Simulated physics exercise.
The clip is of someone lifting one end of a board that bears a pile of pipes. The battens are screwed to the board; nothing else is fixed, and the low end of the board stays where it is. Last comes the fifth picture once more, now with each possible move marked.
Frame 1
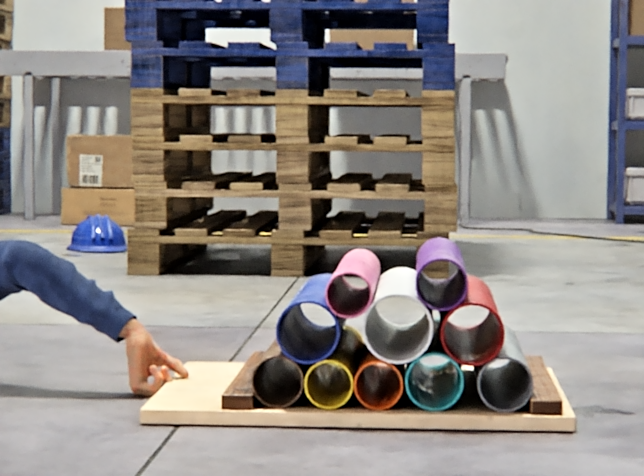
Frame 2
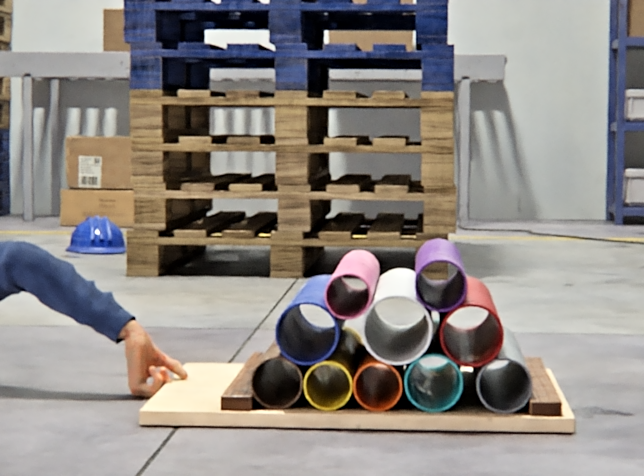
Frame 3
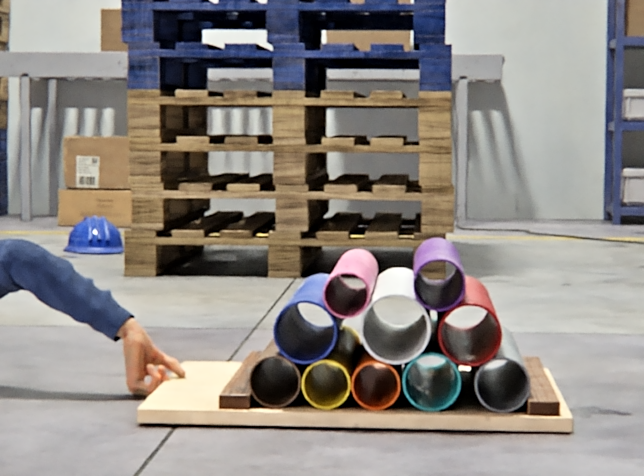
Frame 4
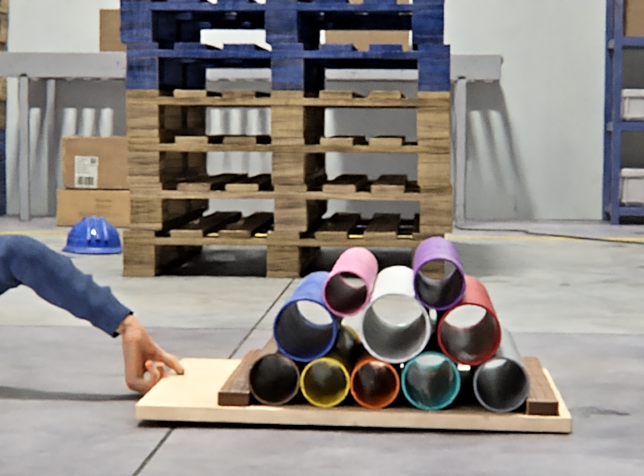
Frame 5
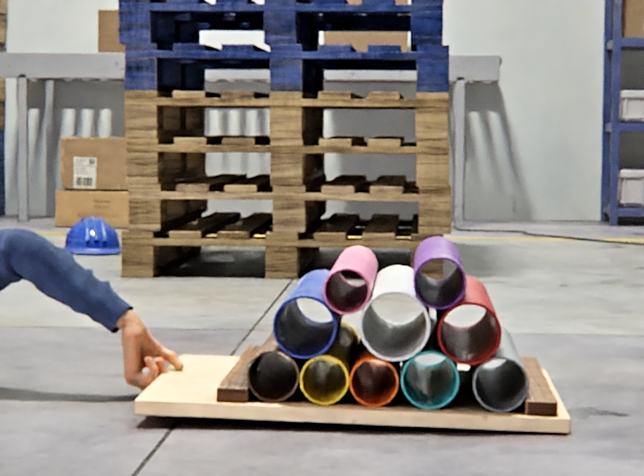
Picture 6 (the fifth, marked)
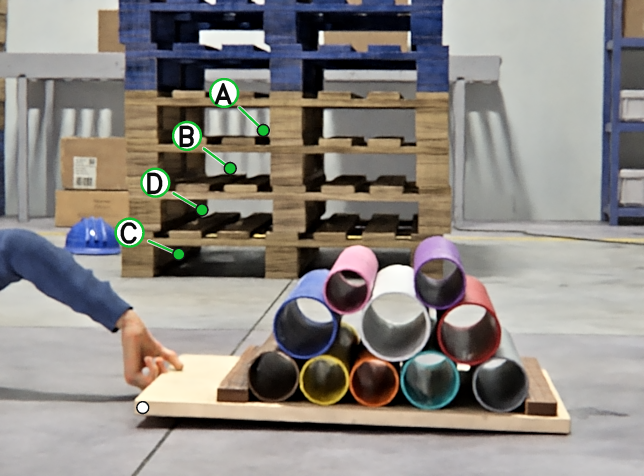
At first, a board lies on a warehouse floor with a hand at its left end and colourful pipes piled between two brown battens. The hand then raises that end very slightly, tilting the board a little, while the pipes stay stacked with barely any visible change.
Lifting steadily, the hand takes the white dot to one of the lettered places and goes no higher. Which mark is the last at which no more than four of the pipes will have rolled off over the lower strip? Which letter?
It can be raised to C.
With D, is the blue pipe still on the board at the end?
No, with D.
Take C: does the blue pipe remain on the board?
Yes, with C.
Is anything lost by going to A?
Yes, at A.
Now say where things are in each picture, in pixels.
In the first frame, brown pipe (278, 381); yellow pipe (329, 385); orange pipe (378, 385).
In the second frame, orange pipe (378, 386); turquoise pipe (433, 383).
In the third frame, board (360, 387); brown pipe (275, 381); blue pipe (305, 332).
In the fourth frame, board (359, 385); brown pipe (274, 379); yellow pipe (325, 382).
In the fifth frame, board (357, 383); brown pipe (274, 376); yellow pipe (325, 380).
On the copy, A at (263, 131); B at (230, 168); C at (179, 254); D at (202, 210); the white dot at (142, 407).
On C. First, board at 15°.
Then, board at 23°.
Finally, board at 23°, one over the low batten (red).
By contrast, A ten over the low batten; B ten over the low batten; D five over the low batten.
